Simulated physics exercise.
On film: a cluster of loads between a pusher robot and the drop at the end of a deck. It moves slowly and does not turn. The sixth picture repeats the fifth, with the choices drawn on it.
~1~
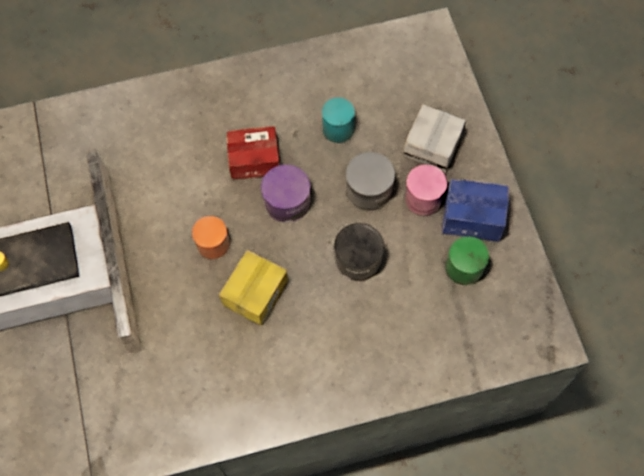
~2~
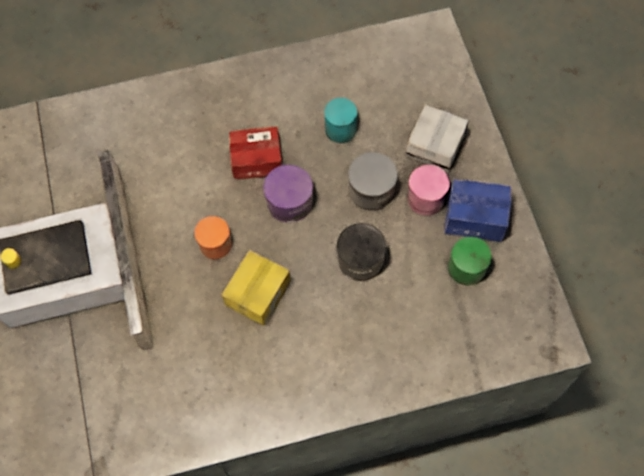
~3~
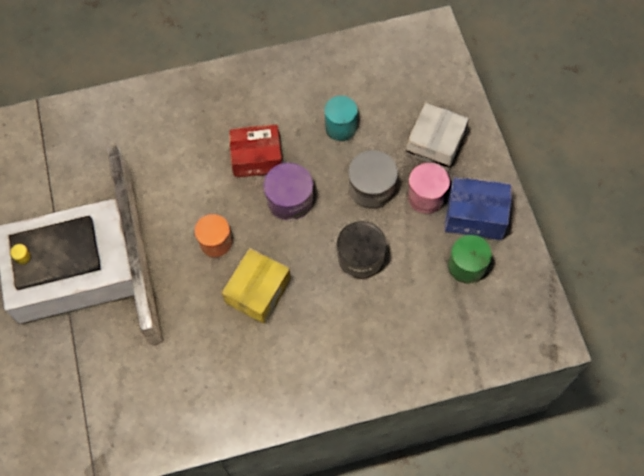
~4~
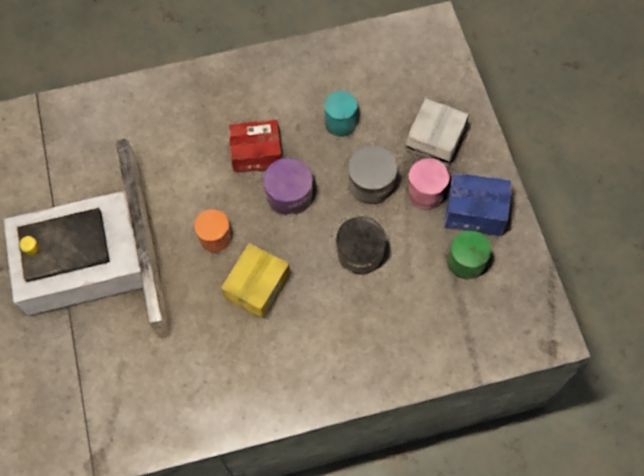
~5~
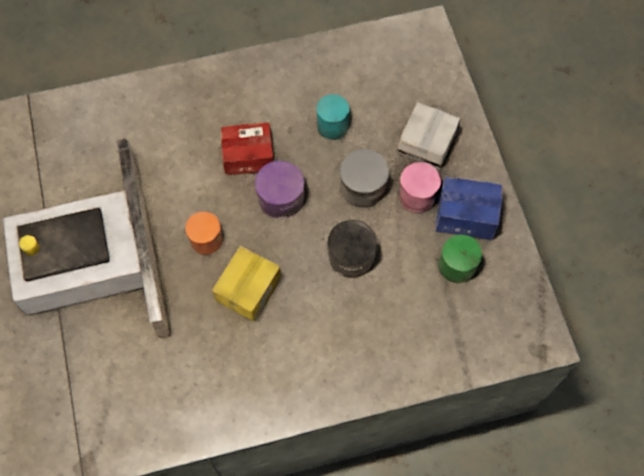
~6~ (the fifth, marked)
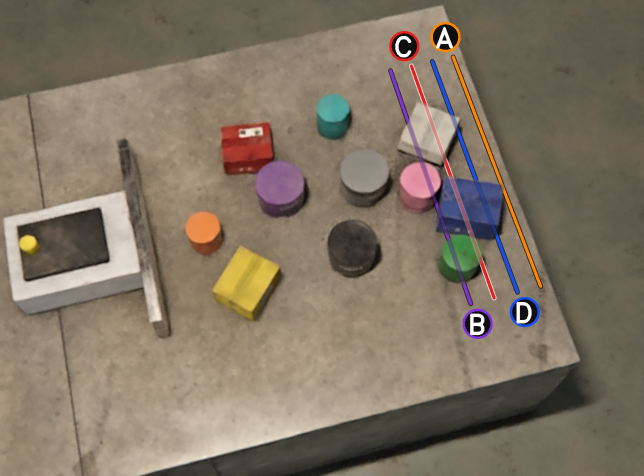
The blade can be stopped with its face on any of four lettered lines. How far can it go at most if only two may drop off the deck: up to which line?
Up to line B.
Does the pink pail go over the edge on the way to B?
No.
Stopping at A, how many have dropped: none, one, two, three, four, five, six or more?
Six or more.
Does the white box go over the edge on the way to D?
By then, yes.
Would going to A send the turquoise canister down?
Yes.
On the marked copy, A at (494, 165); B at (428, 180); C at (450, 175); D at (472, 170).
Following B. Soon after the start, robot (177, 217); red box (260, 145); yellow parcel (300, 266).
Later, robot (282, 193); blue parcel (481, 208); white box (436, 129).
In the end, robot (364, 174); white box over the edge; blue parcel (520, 195); one fallen.
As for the rest, A drops nine; C drops four; D drops five.
